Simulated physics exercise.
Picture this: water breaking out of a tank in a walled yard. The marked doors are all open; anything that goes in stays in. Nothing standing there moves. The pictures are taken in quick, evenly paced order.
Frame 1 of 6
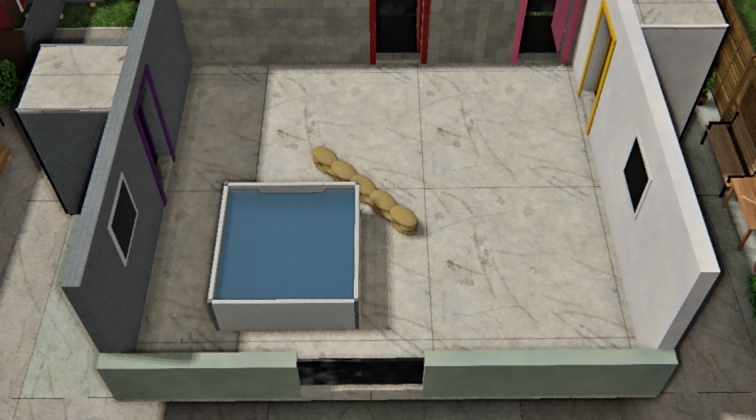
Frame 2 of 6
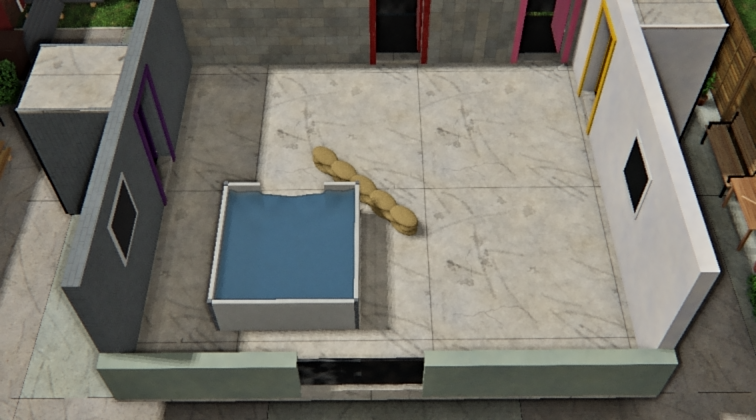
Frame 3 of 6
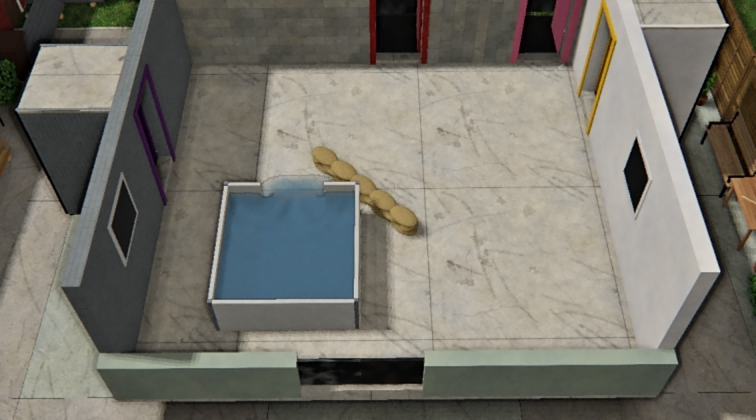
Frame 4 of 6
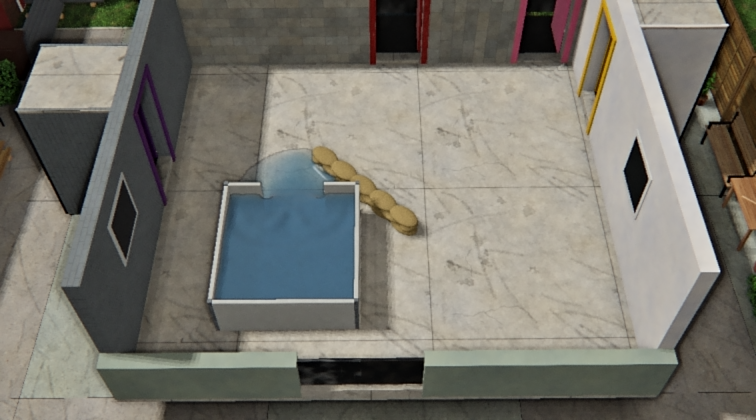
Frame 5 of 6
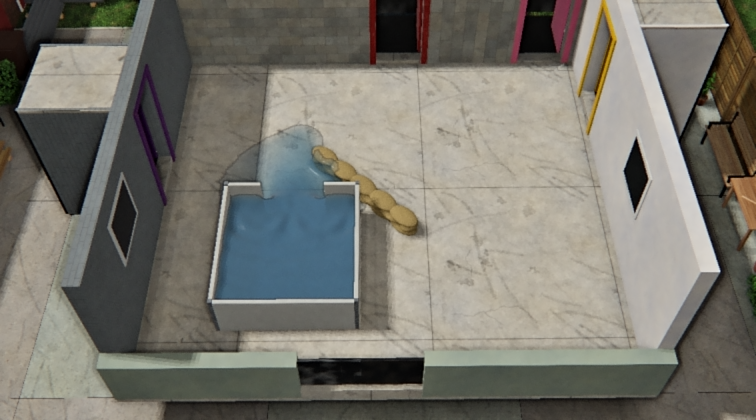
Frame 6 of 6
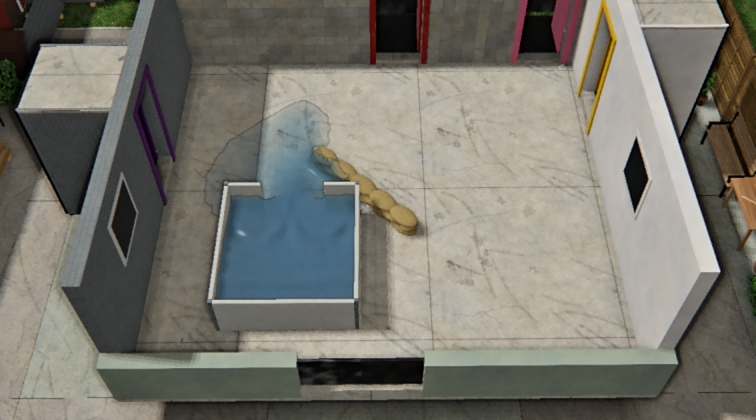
Water pouring through a gap in the far side of a square tank and spreading across a walled yard's pale floor.
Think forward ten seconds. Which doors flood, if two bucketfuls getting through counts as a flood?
The red door does not flood; the yellow door does not flood; the purple door does not flood; the pink door floods.
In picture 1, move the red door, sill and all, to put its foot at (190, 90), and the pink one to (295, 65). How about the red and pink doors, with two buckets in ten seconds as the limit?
Well, the red one runs over, and as for the pink one, it runs over.
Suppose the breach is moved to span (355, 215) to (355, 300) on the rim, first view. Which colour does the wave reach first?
The one in yellow.
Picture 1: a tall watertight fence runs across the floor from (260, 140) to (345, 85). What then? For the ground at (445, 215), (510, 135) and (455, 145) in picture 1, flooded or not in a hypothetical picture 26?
In order: Untouched, soaked, soaked.
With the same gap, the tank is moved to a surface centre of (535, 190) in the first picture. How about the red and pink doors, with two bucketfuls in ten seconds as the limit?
Looking at it, red breaks the limit and pink breaks the limit.
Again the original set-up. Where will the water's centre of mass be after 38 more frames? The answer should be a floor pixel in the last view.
Somewhere near (305, 179).
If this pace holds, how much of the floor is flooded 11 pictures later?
Estimated share: About 25 %.
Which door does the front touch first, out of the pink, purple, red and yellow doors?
If you ask me, it's the one in purple.
A moment on, water covers 20 % of the floor; the red door not reached, the yellow door not reached, the purple door wet at the sill, nothing in, the pink door not reached.
Next, water covers 25 % of the floor; the red door wet at the sill, nothing in, the yellow door not reached, the purple door wet at the sill, nothing in, the pink door not reached.
Then, water covers 35 % of the floor; the red door wet at the sill, nothing in, the yellow door not reached, the purple door wet at the sill, nothing in, the pink door not reached.
Later, water covers 70 % of the floor; the red door wet at the sill, nothing in, the yellow door wet at the sill, nothing in, the purple door wet at the sill, nothing in, the pink door wet at the sill, nothing in.
In the end, water covers 95 % of the floor; the red door under two buckets in, the yellow door wet at the sill, nothing in, the purple door wet at the sill, nothing in, the pink door over two buckets in.
